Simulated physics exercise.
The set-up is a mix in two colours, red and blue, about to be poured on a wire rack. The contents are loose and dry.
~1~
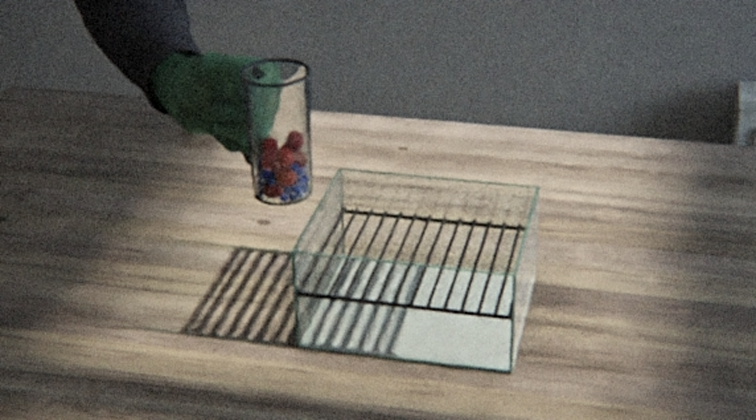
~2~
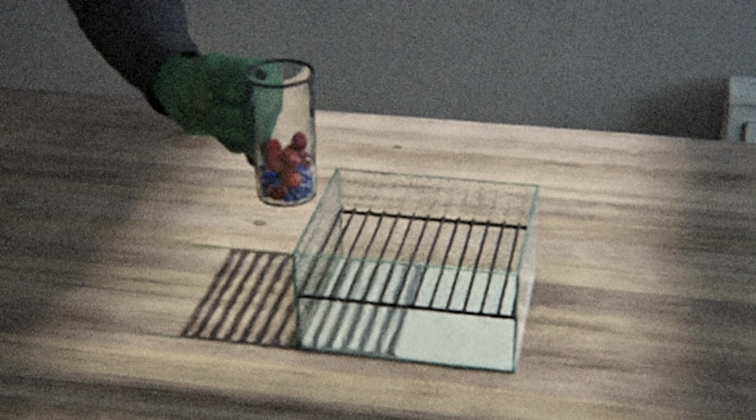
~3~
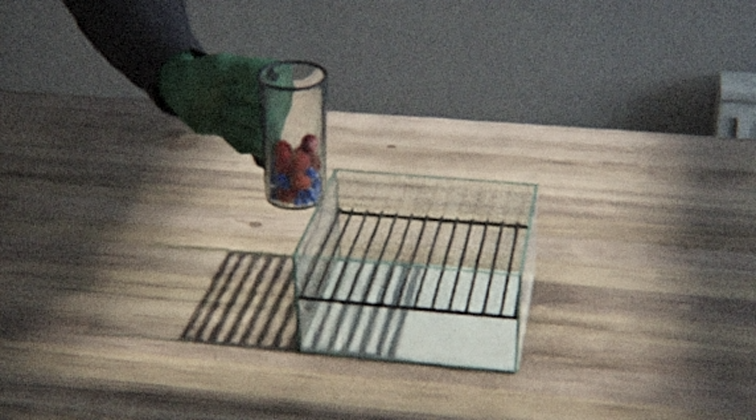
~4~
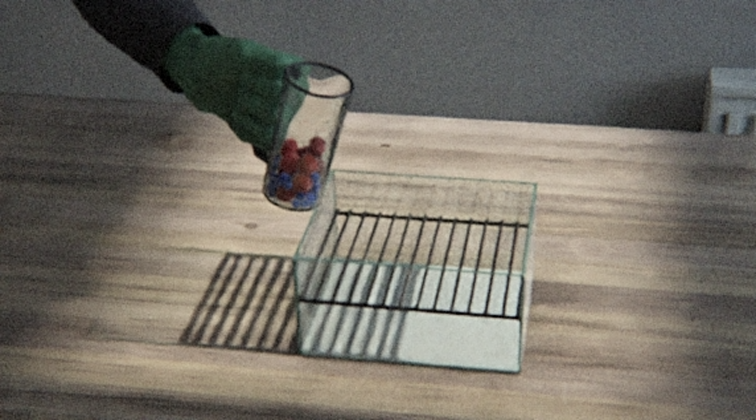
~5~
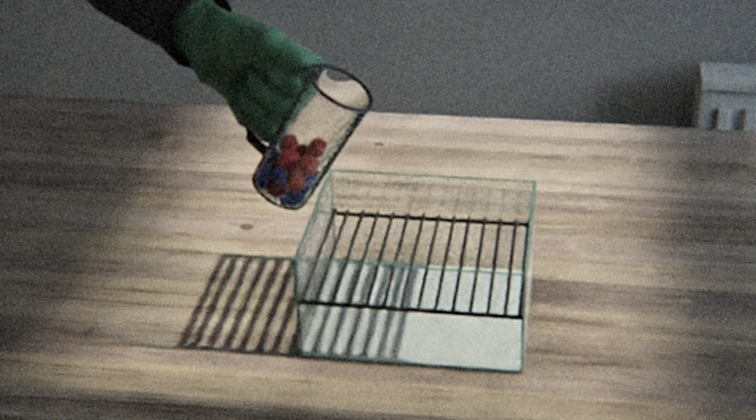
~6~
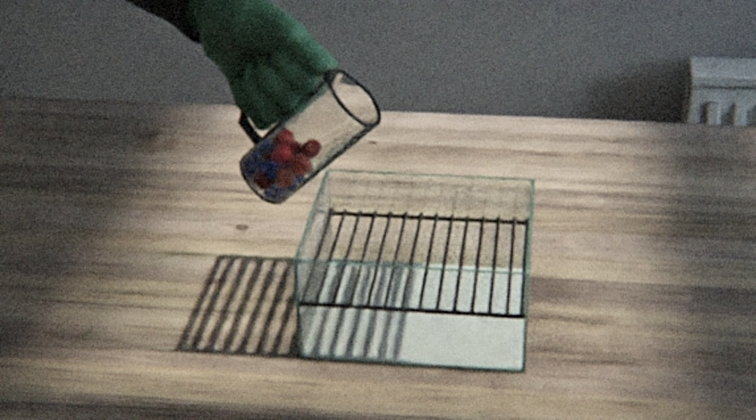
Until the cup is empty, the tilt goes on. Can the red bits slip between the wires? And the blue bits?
For red: Retained above. Blue: Through the grille.
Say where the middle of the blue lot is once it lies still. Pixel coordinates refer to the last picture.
About (417, 303).
Then, 0.44 s past the last view, red ones, all in the cup; blue ones, all in the cup.
Then, 0.83 s past the last view, red ones, nearly all in the cup, a small part on or over the wires; blue ones, all in the cup.
Then, 1.17 s past the last view, red ones, all on or over the wires; blue ones, about two thirds on or over the wires, about a third under the rack, a stray few outside the box.
Finally, red ones, all on the wires, none under the rack; blue ones, nearly all under the rack, a stray few outside the box.
